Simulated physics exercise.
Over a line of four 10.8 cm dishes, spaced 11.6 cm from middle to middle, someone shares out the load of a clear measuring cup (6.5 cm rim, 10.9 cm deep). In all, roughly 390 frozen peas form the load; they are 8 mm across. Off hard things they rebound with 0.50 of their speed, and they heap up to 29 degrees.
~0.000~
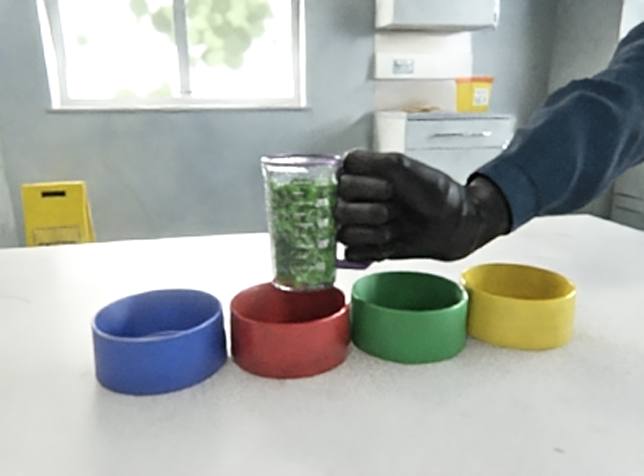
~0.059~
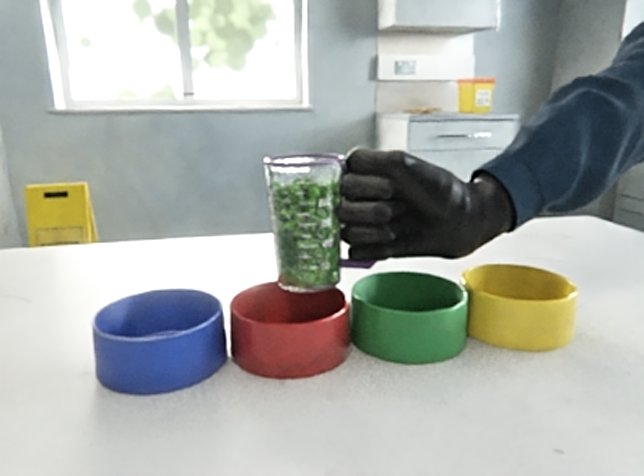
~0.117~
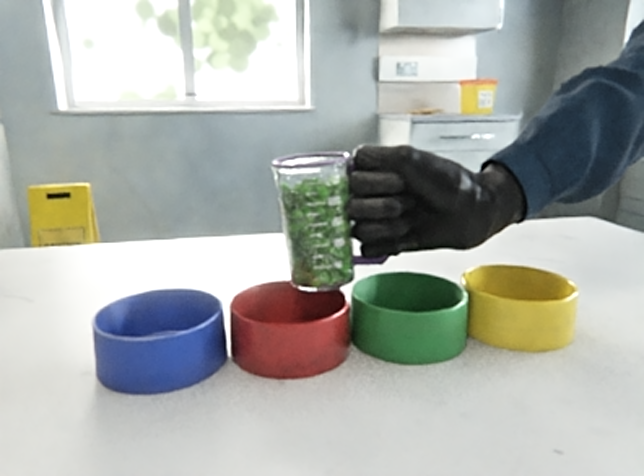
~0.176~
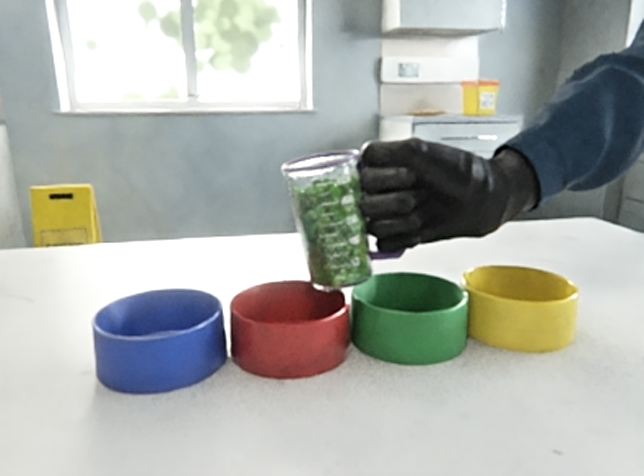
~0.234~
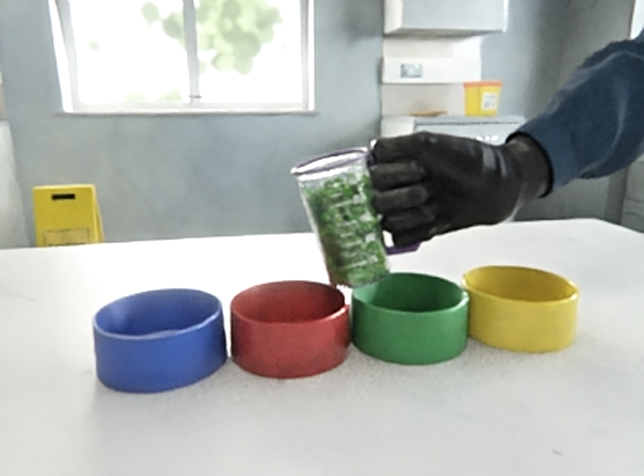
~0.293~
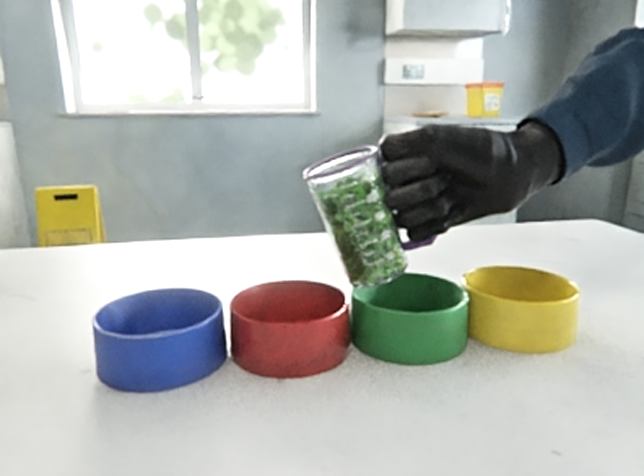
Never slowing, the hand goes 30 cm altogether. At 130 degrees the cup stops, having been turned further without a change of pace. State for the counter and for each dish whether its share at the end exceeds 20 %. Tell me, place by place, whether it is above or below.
Red dish: Below the mark; blue dish: Below the mark; green dish: Below the mark; yellow dish: Above the mark; counter: Below the mark.
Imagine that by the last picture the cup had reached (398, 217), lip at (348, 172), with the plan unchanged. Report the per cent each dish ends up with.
Final shares - red 0 %, blue 0 %, green 0 %, yellow 100 %.
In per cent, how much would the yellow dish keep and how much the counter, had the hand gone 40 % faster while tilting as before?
In that case: Yellow 100, and counter 0.
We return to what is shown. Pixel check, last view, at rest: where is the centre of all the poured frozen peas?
When it all comes to rest, the middle is near (521, 306).
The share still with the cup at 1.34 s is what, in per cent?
Roughly 90 per cent.
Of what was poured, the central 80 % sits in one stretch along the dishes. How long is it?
That stretch measures near 6 centimetres.
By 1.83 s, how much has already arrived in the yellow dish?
Roughly 100 %.
After 0.92 s, tilt 71 degrees; cup holds 100 %.
After 1.34 s, tilt 106 degrees; cup holds 90 %, yellow 10 %.
After 1.83 s, tilt 130 degrees; cup holds 0 %, yellow 100 %.
By 2.3 s all is still; red 0 %, blue 0 %, green 0 %, yellow 100 %, counter 0 %.
